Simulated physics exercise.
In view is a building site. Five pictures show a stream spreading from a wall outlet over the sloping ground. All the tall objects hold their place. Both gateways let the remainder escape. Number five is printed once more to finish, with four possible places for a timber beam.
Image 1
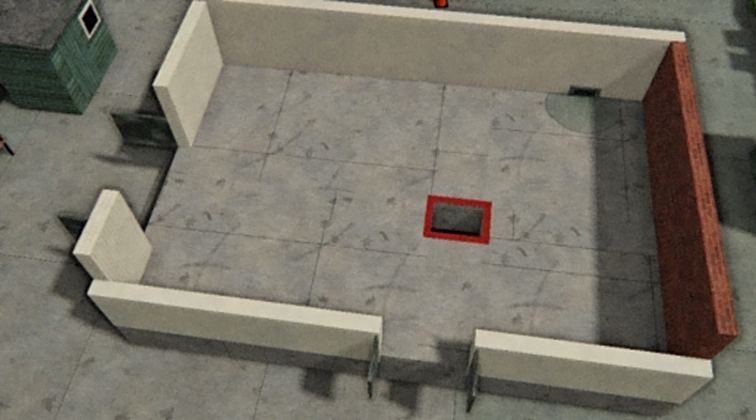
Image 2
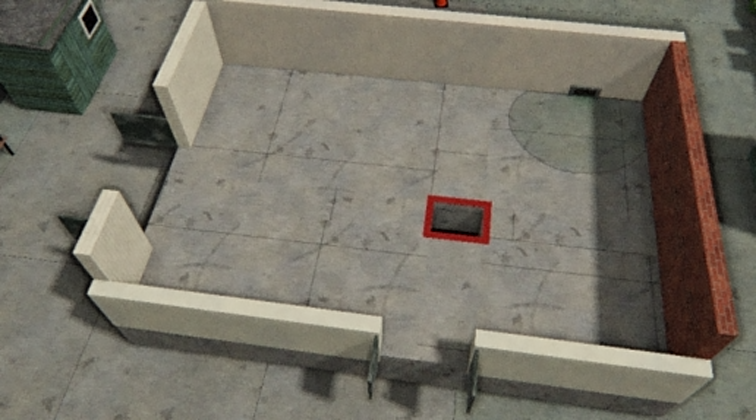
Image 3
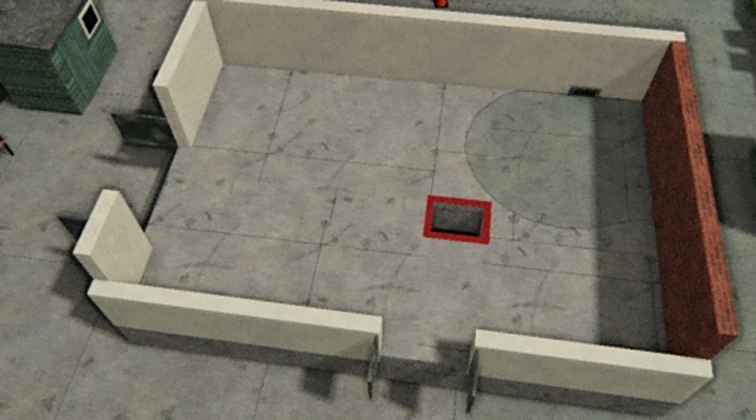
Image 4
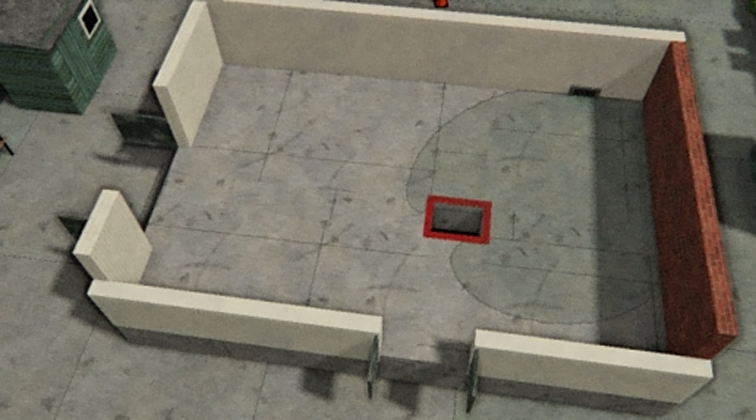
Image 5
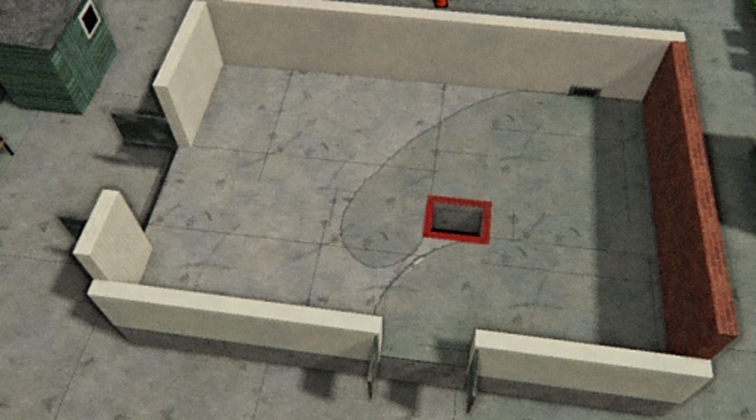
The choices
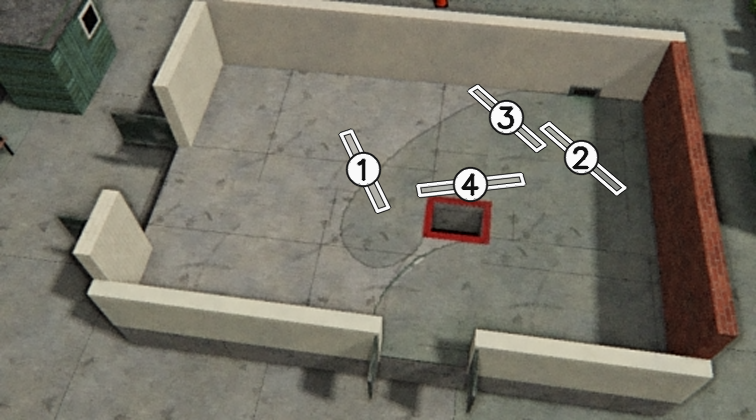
Water spreads from the upper right corner across the walled concrete floor and around a red-rimmed drain.
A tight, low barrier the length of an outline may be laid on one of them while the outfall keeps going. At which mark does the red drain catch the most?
1 works best here.
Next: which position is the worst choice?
That would be 4.
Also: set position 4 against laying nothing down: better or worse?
Worse.
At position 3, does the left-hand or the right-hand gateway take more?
The right one.
On the marked copy, 1 from (346, 132) to (382, 209); 2 from (545, 126) to (620, 190); 3 from (473, 88) to (540, 147); 4 from (419, 190) to (522, 179).
For position 1, about 27 % of the stream goes into the red drain, about 66 % out by the gates.
For position 2, about 14 % of the stream goes into the red drain, about 77 % out by the gates.
For position 3, about 8 % of the stream goes into the red drain, about 84 % out by the gates.
For position 4, about 5 % of the stream goes into the red drain, about 90 % out by the gates.
